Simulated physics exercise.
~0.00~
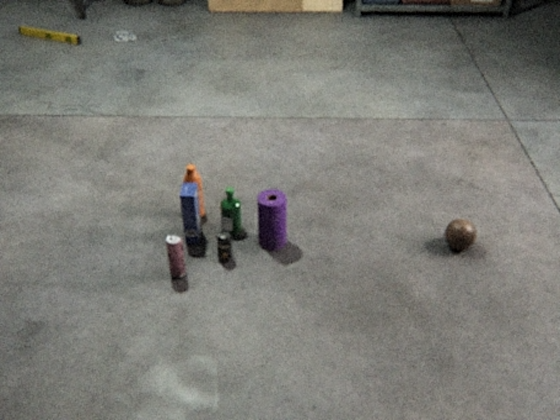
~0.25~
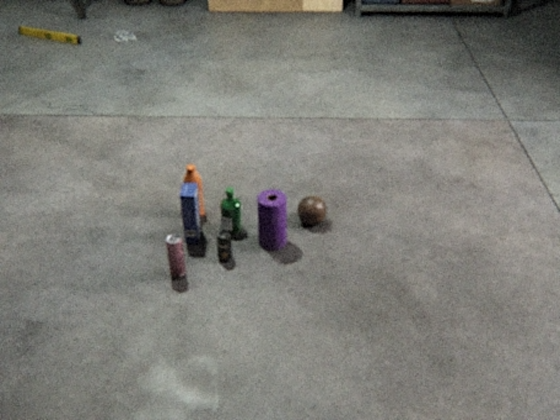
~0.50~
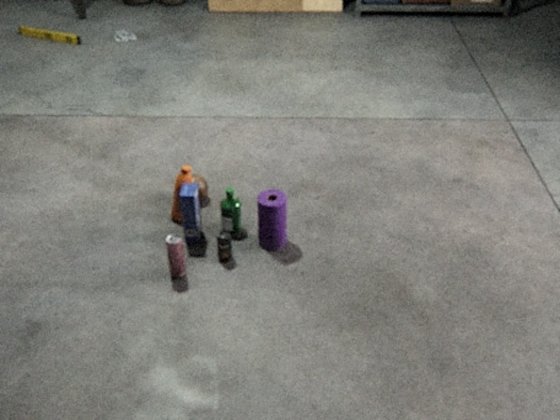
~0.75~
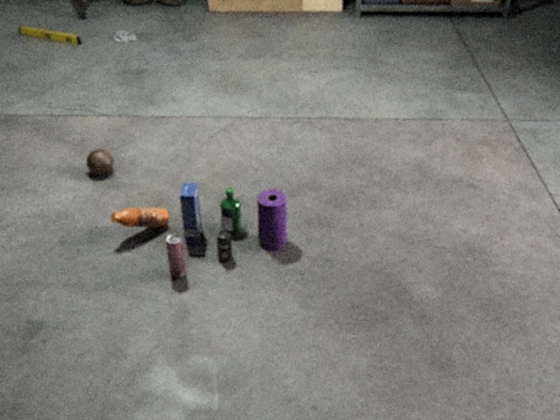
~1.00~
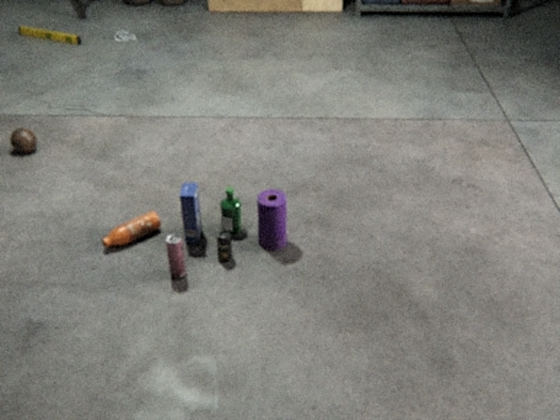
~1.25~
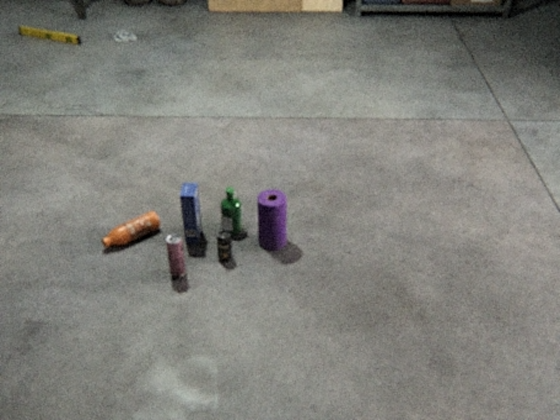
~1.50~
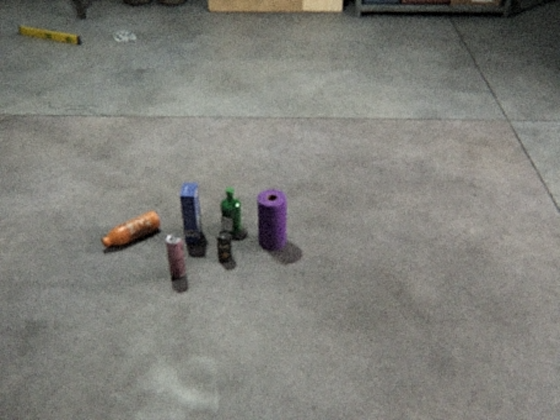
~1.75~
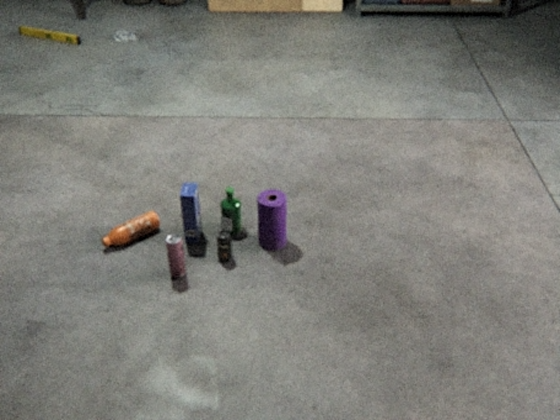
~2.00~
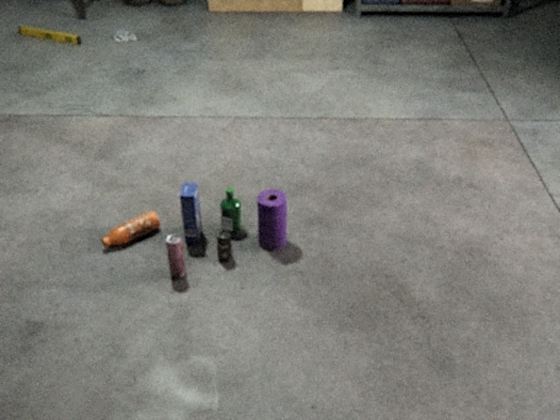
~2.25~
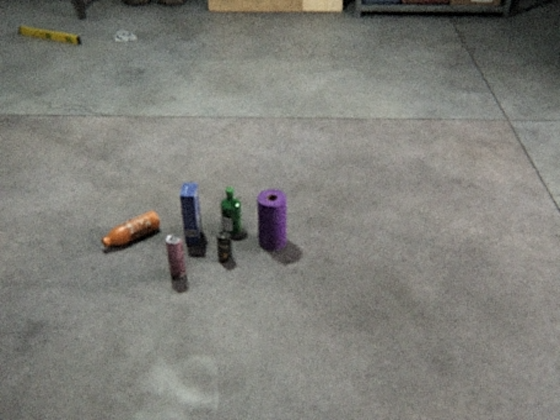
At the start, a brown ball is on the right side of a grey concrete floor, with a purple roll, a green bottle, two cans, a blue carton and an upright orange bottle grouped to its left. The ball rolls left, passing behind the purple roll and the green bottle. It reaches the orange bottle, which leans to the left. The bottle then topples onto its side while the ball continues toward the left edge and leaves the view. The fallen bottle swivels slightly and comes to rest, with the other items still standing in their places.
